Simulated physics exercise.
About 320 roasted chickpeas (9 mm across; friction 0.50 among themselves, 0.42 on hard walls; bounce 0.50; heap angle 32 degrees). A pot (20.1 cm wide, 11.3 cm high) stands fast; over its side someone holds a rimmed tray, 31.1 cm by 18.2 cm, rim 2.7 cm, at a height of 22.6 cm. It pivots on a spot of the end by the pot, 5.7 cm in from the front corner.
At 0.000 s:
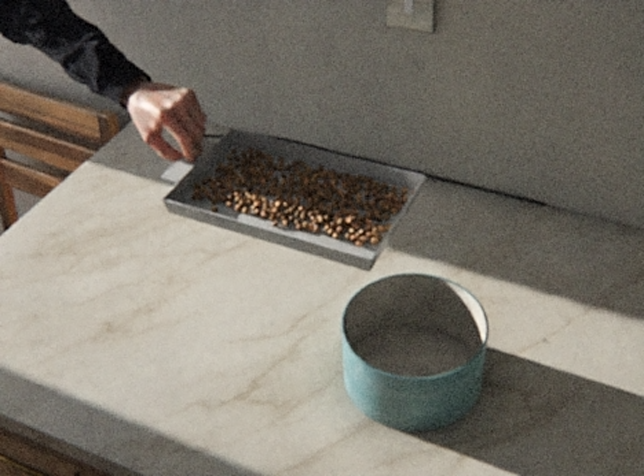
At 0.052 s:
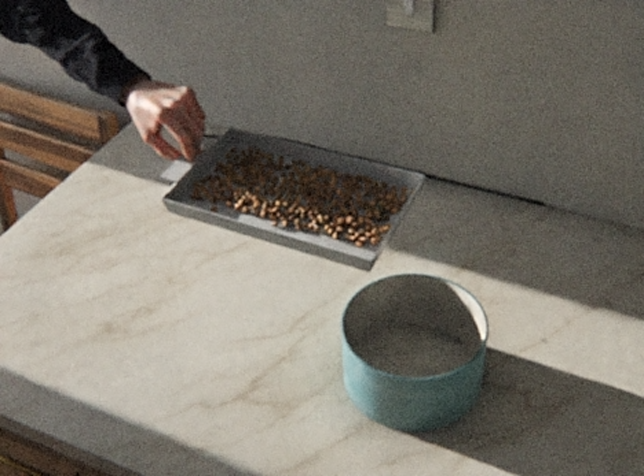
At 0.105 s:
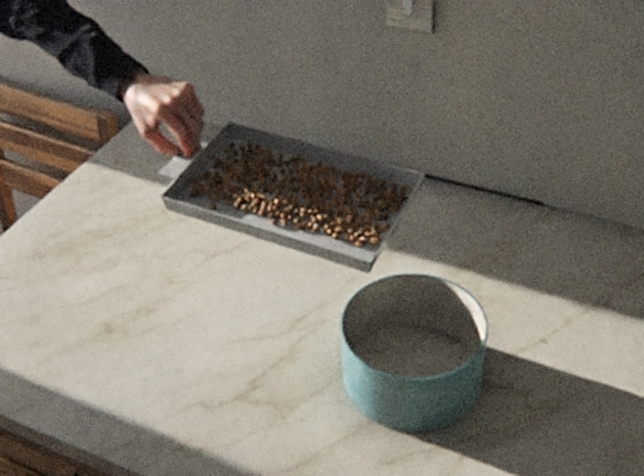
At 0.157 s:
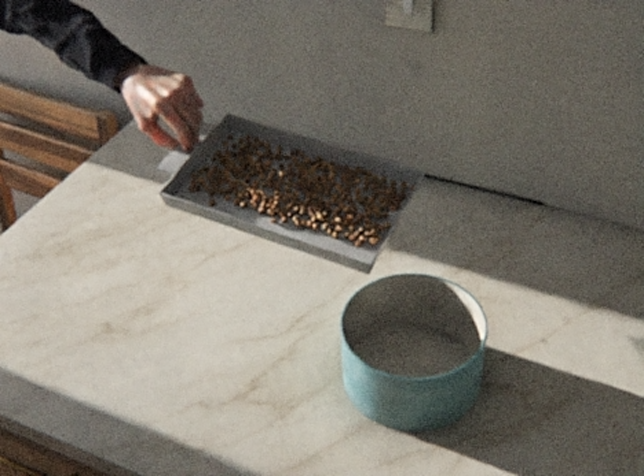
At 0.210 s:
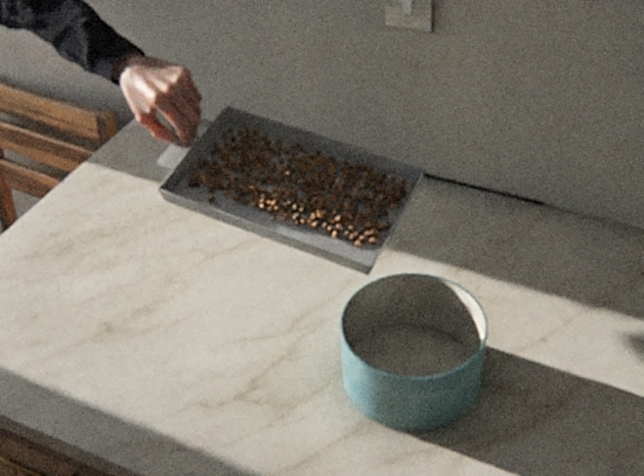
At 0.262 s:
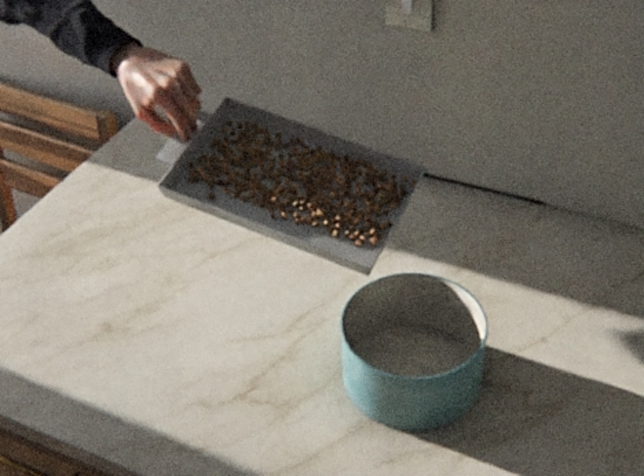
The footage shows a hand in a dark sleeve gradually raising the left end of a shallow metal tray of small brown pieces on a marble-patterned table, while a teal pot stands still at the right.
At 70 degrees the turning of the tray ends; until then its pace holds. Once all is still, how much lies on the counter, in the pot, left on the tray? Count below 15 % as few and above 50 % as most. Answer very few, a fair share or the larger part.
Counter: Very few, pot: Very few, tray: The larger part.
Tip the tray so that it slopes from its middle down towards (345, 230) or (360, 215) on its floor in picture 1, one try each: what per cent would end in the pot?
About 5 and 0 per cent.
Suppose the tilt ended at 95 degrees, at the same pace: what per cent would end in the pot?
Then about 60 per cent.
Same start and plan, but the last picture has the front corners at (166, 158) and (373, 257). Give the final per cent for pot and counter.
Pot 0, counter 0.
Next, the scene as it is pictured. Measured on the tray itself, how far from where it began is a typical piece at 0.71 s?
Some 6 cm.
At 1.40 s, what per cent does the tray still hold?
Roughly 100 per cent.
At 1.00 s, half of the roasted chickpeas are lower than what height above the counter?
About 28 cm.
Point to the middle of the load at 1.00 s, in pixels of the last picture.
Around (316, 207).
Then, at 0.71 s, tilt 40 degrees; the tray holds 100 %, the pot 0 %.
After 1.00 s, tilt 58 degrees; the tray holds 100 %, the pot 0 %.
Then, at 1.40 s, tilt 70 degrees; the tray holds 100 %, the pot 0 %.
By 2.2 s all is still; counter 0 %, pot 0 %, tray 100 %.
